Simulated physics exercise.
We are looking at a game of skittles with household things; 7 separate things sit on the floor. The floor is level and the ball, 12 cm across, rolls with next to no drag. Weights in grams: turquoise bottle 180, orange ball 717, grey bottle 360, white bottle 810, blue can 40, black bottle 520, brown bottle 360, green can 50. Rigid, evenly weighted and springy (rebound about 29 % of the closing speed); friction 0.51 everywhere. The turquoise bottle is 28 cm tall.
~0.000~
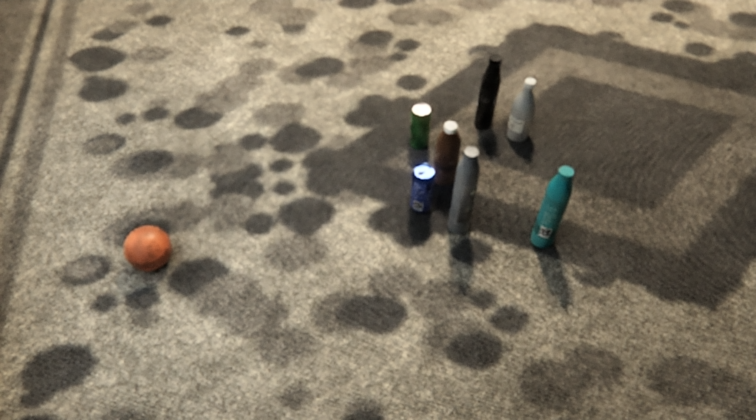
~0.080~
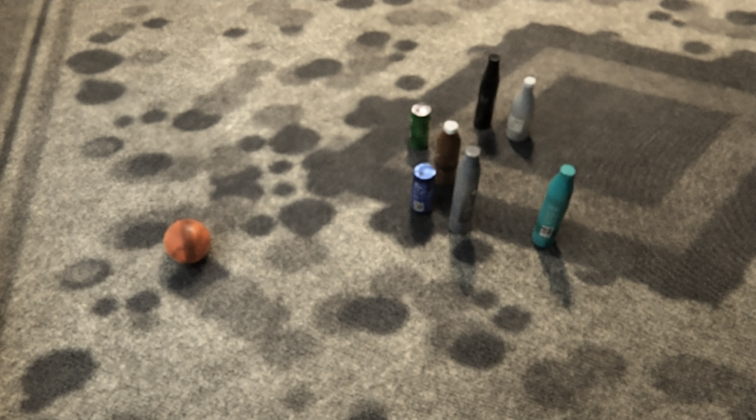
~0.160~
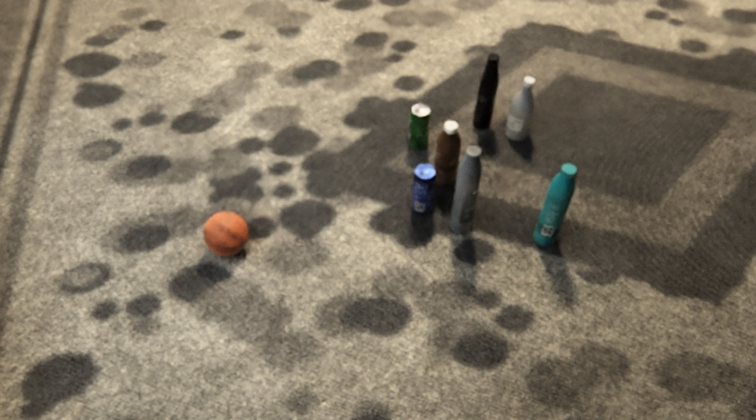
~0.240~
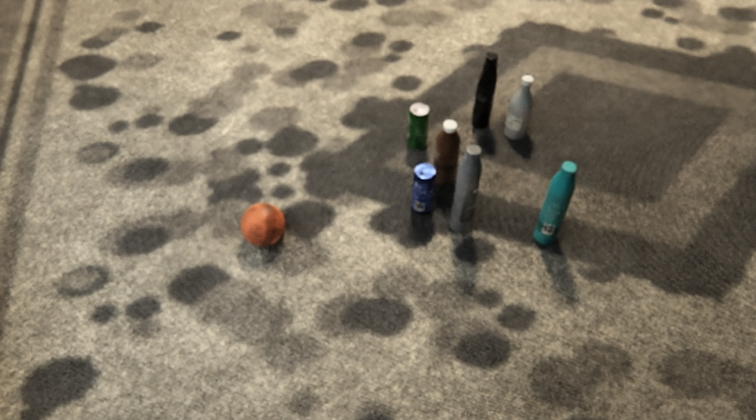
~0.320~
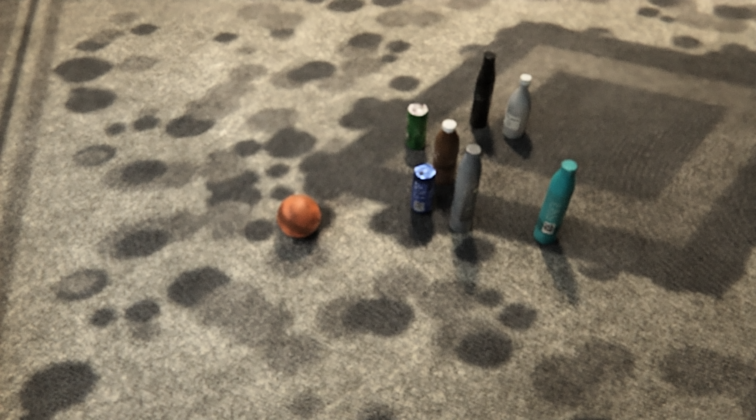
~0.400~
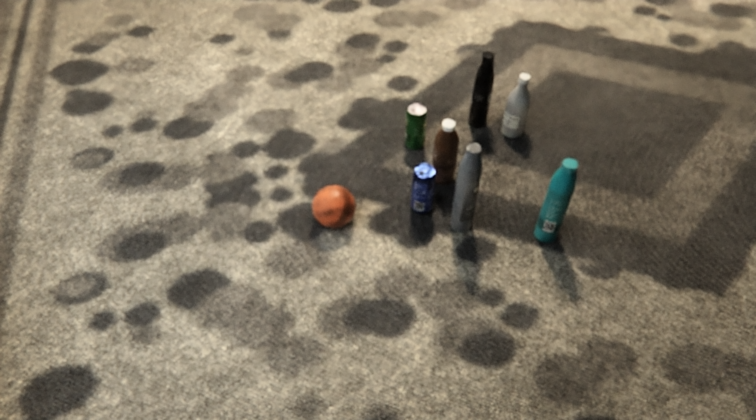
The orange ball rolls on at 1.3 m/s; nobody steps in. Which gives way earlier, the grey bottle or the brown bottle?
Of the two named, the second: The brown bottle.
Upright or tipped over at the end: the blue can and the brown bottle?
The blue can falls over; the brown bottle topples.
By 0.80 s, ball has run 87 cm; orange ball near (451, 173); brown bottle tilted 34° near (471, 132); blue can tilted 52°.
By 2.10 s, ball has run 132 cm; orange ball near (605, 163); brown bottle on its side near (474, 133); blue can on its side.
When it is over (4.0 s), lying over on the floor, blue can and brown bottle; the other 5 within 8 cm of the start. End places, in pixels of the last picture, grey bottle near (467, 190), brown bottle near (475, 134). Grey bottle was never lost; brown bottle went at 0.82 s.
